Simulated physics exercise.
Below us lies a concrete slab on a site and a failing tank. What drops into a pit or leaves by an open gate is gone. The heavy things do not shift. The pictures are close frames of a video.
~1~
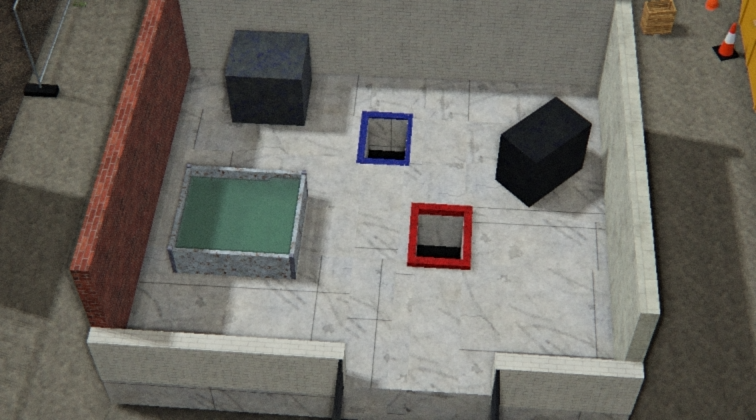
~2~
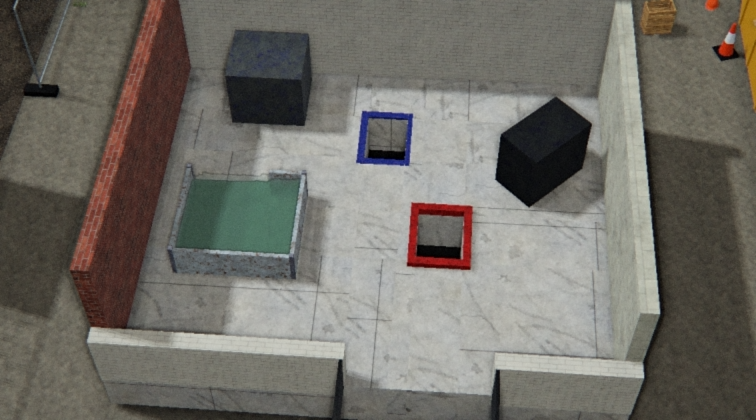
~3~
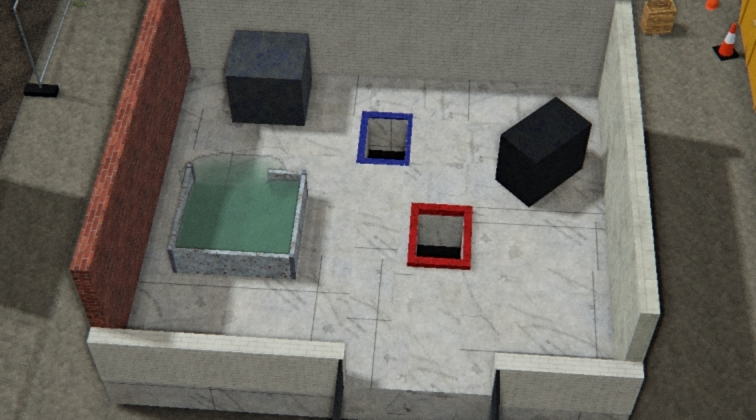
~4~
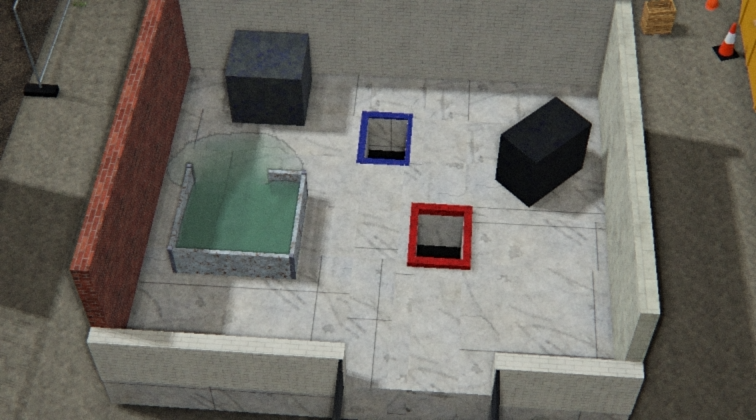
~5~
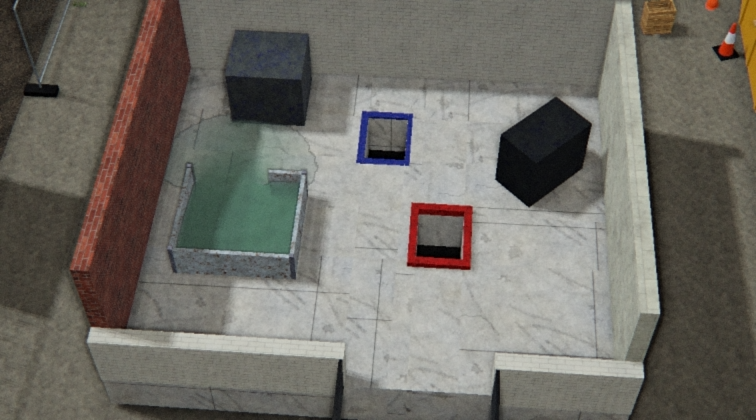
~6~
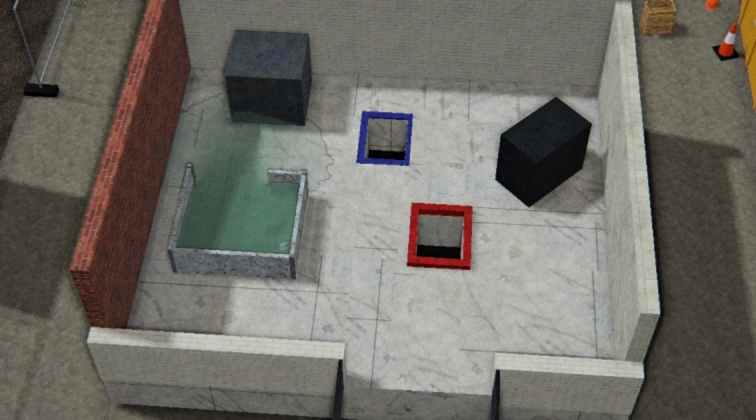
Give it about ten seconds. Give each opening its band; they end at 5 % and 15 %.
The gate takes not even 5 %; the blue pit takes above 15 %; the red pit takes not even 5 %.
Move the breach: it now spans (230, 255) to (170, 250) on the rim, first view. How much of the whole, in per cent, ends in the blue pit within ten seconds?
In per cent: Blue 2.
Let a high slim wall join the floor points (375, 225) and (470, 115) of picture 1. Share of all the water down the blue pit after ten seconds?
Roughly, in per cent: Blue 25.
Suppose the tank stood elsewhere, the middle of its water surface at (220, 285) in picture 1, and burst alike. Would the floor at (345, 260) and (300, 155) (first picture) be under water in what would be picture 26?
As listed: Not flooded, under water.
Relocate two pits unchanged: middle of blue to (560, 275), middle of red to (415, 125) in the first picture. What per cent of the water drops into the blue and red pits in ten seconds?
In per cent: Blue 2, red 0.
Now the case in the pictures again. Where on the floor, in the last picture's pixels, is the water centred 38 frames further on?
Roughly at (280, 179).
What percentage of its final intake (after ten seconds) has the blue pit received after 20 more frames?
Near 35 in a hundred.
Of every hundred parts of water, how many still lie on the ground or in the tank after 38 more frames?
Close to 86 %.
A moment on, water covers 15 % of the floor; the gate 0 %, the blue pit 0 %, the red pit 0 %.
Next, water covers 20 % of the floor; the gate 0 %, the blue pit 3 %, the red pit 0 %.
Then, water covers 30 % of the floor; the gate 0 %, the blue pit 7 %, the red pit 0 %.
Later, water covers 50 % of the floor; the gate 0 %, the blue pit 15 %, the red pit 0 %.
In the end, water covers 70 % of the floor; the gate 1 %, the blue pit 22 %, the red pit 0 %.
